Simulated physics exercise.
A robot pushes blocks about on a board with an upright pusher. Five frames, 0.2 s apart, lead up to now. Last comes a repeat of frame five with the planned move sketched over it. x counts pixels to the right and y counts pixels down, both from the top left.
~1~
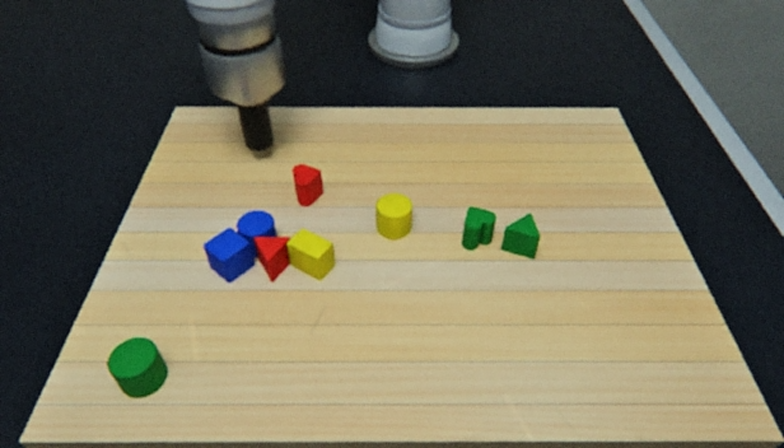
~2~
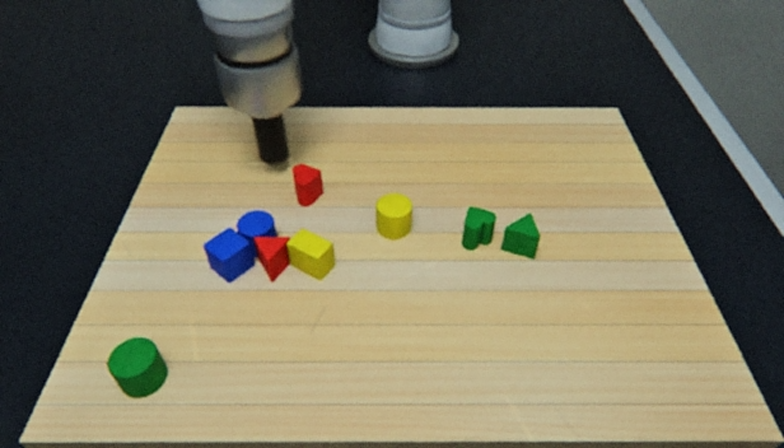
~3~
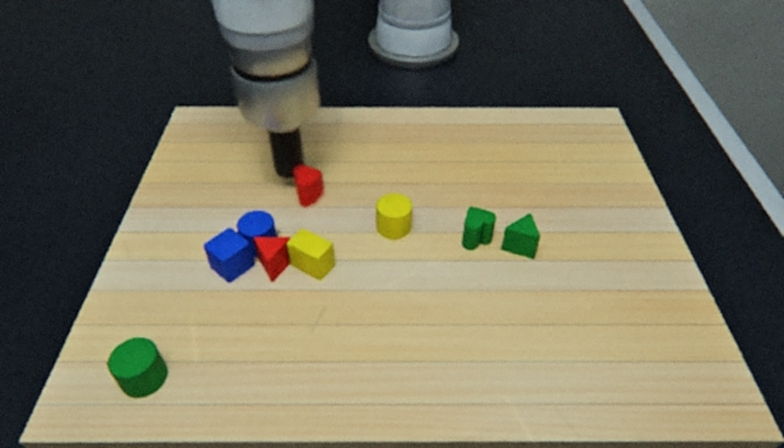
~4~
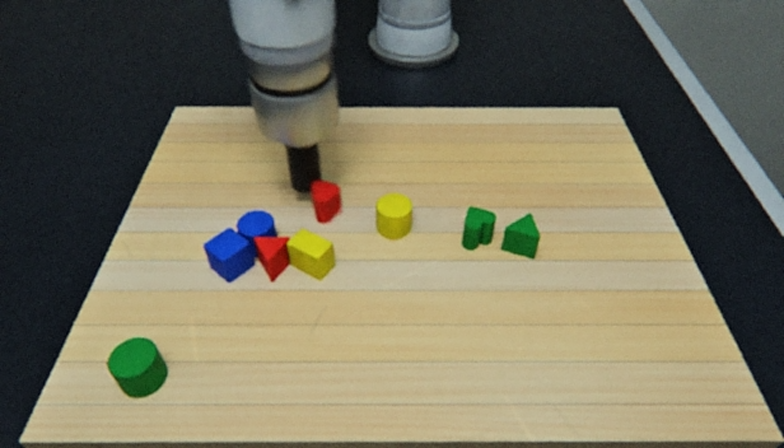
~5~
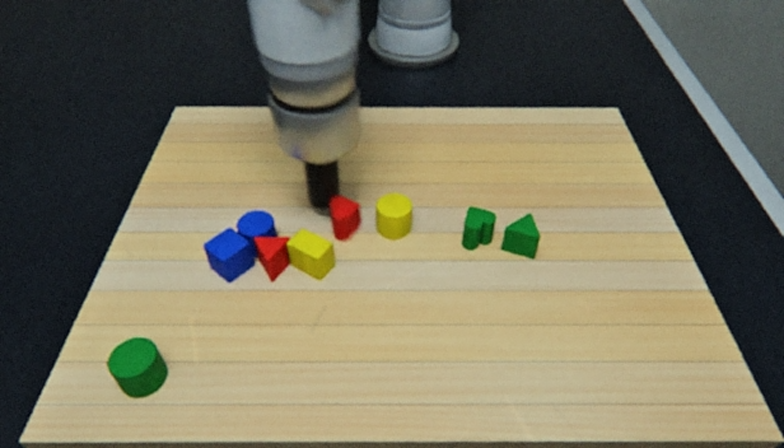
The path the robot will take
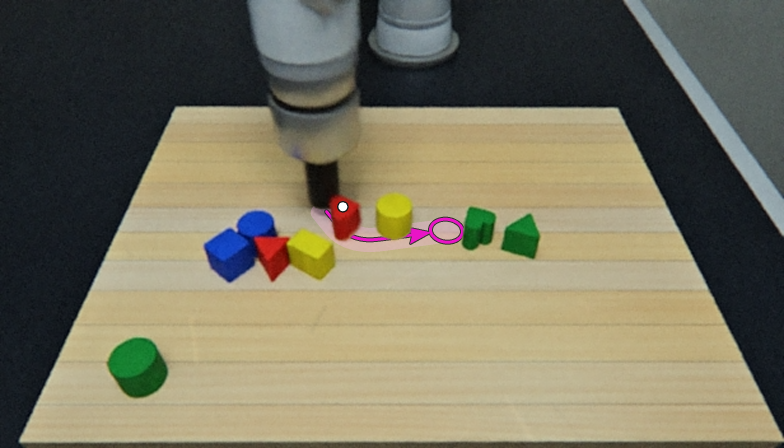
On a wooden board scattered with coloured blocks, a robot arm moved its dark upright pusher down and to the right, met a small red block, and pushed it diagonally closer to the yellow cylinder.
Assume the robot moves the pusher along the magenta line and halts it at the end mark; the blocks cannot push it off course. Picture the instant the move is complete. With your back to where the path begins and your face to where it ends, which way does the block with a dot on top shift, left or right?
It heads right.
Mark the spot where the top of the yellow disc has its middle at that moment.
I'd expect the centre of its top face to be at (444, 185).
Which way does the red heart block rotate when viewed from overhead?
Seen from overhead, it turns clockwise.
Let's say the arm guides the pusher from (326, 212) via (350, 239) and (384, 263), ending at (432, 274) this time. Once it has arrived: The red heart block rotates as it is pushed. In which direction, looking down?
Its spin: Clockwise.
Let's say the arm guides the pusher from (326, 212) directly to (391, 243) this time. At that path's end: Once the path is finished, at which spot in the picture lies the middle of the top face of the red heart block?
Put as a pixel place, it's (377, 238).
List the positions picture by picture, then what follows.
The first frame shows pusher tip (260, 143); block tops, red heart block (305, 173); yellow disc (394, 204); green heart block (479, 217).
The second frame shows pusher (274, 155); blocks unchanged.
The third frame shows pusher (290, 169); blocks unchanged.
The fourth frame shows pusher (307, 183); red heart block (324, 190).
The fifth frame shows pusher (325, 199); red heart block (343, 207); yellow disc (394, 204); green heart block (479, 217).
Path on the board, from (326, 212) over (354, 237) and (400, 236) to (446, 230); the dot is on the red heart block.
On the path given first. One third of the way, pusher (353, 225); red heart block (374, 234).
Two thirds of the way, pusher (401, 224); red heart block (391, 240), turned 55° clockwise; yellow disc (422, 195).
At the end, pusher (448, 218); red heart block (391, 240), turned 55° clockwise; yellow disc (444, 185); green heart block in place.
